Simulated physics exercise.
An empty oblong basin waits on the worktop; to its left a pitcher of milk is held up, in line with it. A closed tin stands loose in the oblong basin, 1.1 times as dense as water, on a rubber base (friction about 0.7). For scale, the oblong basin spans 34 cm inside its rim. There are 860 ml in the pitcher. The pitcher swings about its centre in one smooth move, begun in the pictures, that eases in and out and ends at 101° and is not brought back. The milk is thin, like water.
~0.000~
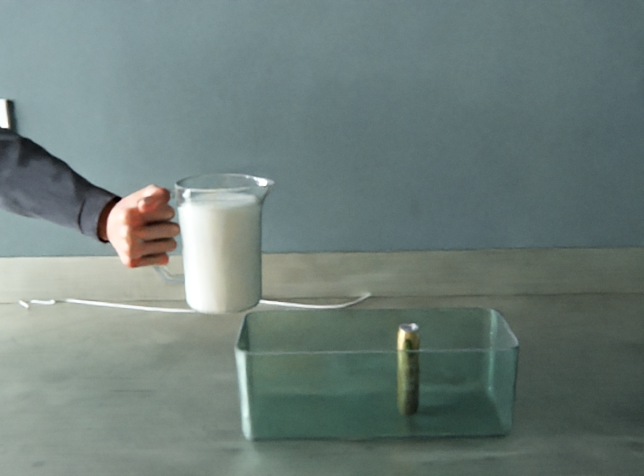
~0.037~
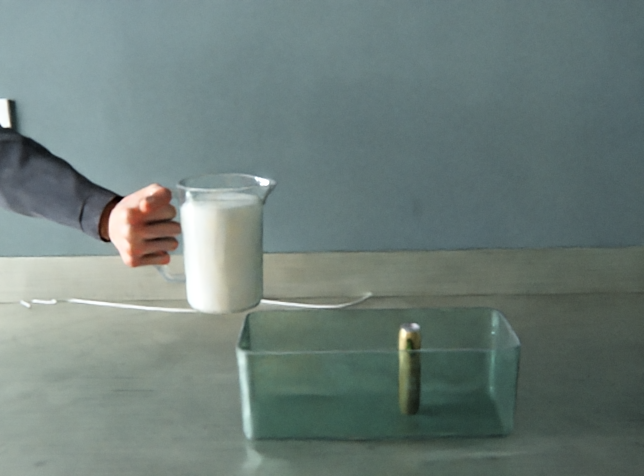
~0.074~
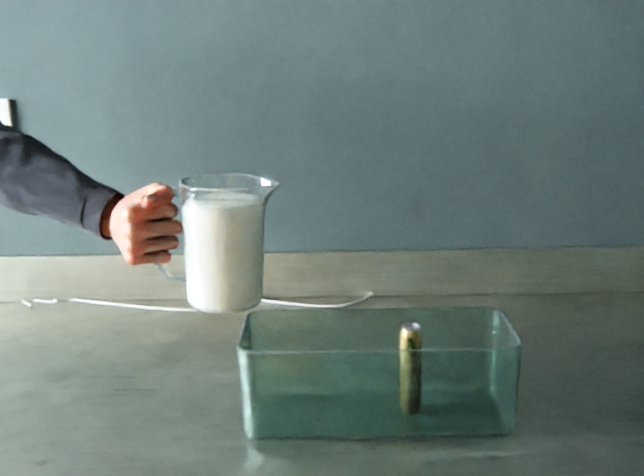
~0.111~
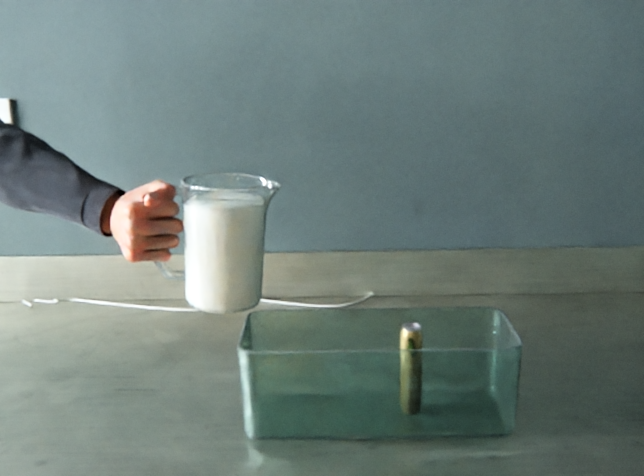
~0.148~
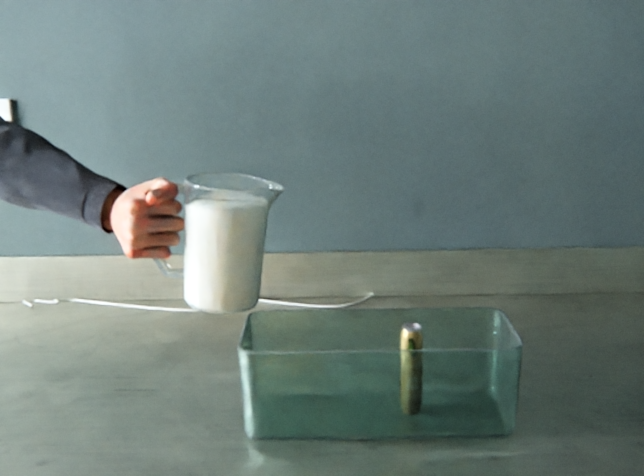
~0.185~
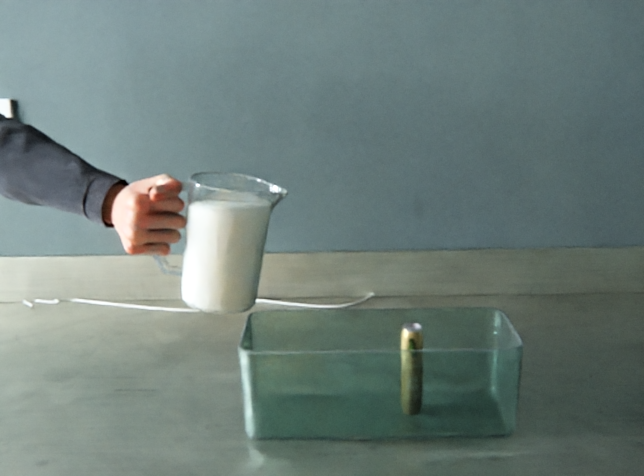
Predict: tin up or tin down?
It stays up.
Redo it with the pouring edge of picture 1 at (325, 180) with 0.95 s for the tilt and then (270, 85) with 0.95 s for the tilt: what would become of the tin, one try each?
First it goes over; then it keeps standing.
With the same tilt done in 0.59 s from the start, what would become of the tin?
Then it stays up.
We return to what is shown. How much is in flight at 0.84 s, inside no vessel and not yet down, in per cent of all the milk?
Near 14 in a hundred.
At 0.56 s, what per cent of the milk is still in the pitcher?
Some 88 per cent.
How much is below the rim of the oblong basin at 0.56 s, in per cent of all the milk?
Near 2 in a hundred.
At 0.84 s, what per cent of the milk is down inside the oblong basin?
Some 40 per cent.
Then, 0.56 s in, the tilt is 65° and 88 per cent is still to pour; the tin stands where it began.
Then, 0.84 s in, the tilt is 98° and 46 per cent is still to pour; the tin stands where it began.
Then, 1.13 s in, the tilt is 101° and 9 per cent is still to pour; the tin stands where it began.
Then, 1.45 s in, the tilt is 101° and 1 per cent is still to pour; the tin stands where it began.
Finally, the tin stands where it began.
